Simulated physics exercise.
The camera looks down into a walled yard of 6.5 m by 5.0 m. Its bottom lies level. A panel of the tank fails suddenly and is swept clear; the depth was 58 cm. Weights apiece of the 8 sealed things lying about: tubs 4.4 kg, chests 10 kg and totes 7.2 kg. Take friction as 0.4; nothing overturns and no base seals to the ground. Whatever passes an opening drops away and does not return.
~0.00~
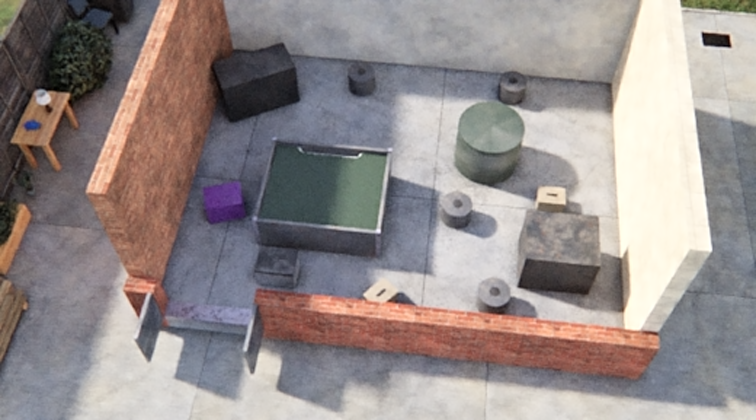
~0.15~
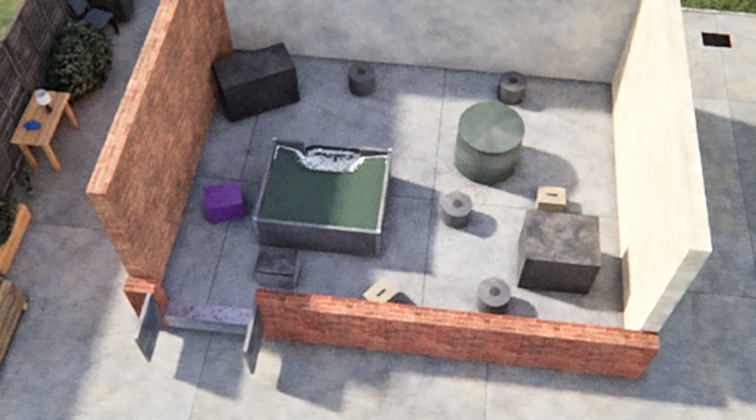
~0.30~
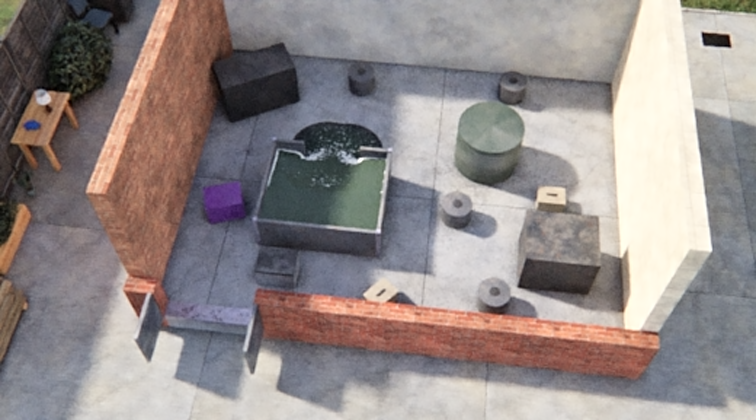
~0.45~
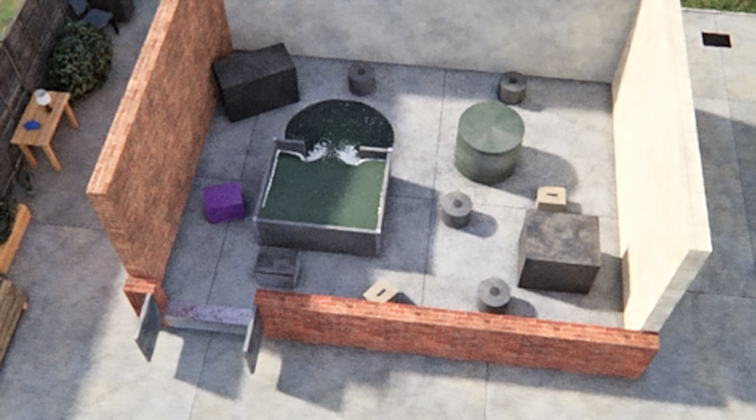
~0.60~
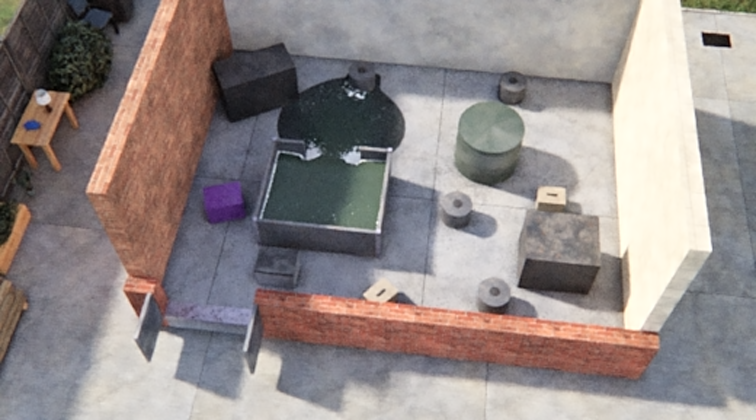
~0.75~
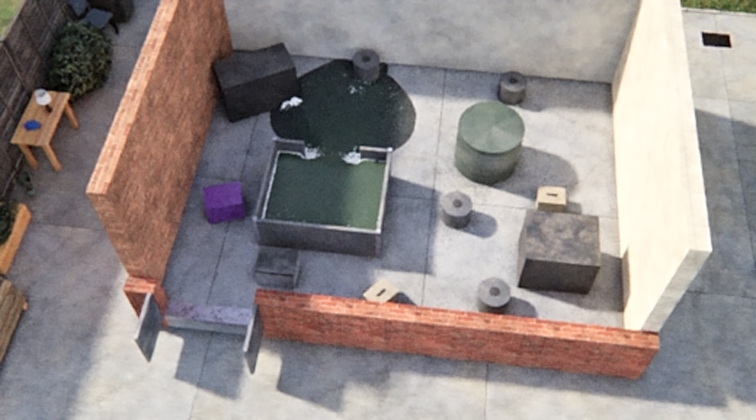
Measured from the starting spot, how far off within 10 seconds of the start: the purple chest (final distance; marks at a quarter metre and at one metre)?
Purple chest stays put.
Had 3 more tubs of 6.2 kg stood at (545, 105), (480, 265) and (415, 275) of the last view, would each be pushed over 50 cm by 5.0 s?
In that order: More, under, under.
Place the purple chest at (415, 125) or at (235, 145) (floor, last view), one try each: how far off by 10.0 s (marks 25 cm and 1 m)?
In that order: It gets carried off; it travels far.
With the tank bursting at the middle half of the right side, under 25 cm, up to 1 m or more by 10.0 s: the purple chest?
Then the purple chest stays put.
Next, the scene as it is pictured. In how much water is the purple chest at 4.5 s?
Roughly 2 cm.
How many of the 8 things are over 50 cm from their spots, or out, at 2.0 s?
I count 1.
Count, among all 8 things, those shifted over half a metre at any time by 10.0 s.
That makes 4.
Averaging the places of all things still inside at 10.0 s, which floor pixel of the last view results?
Near (415, 257).
After 2.0 s the purple chest is near (223, 195), 0.0 m from its start, aground; 0 of 8 are out; 1 afloat.
After 4.5 s the purple chest is near (223, 195), 0.0 m from its start, aground; 0 of 8 are out; 2 afloat.
After 7.0 s the purple chest is near (223, 195), 0.0 m from its start, aground; 0 of 8 are out; 2 afloat.
After 10.0 s the purple chest is near (224, 199), 0.1 m from its start, aground; 0 of 8 are out; 2 afloat.
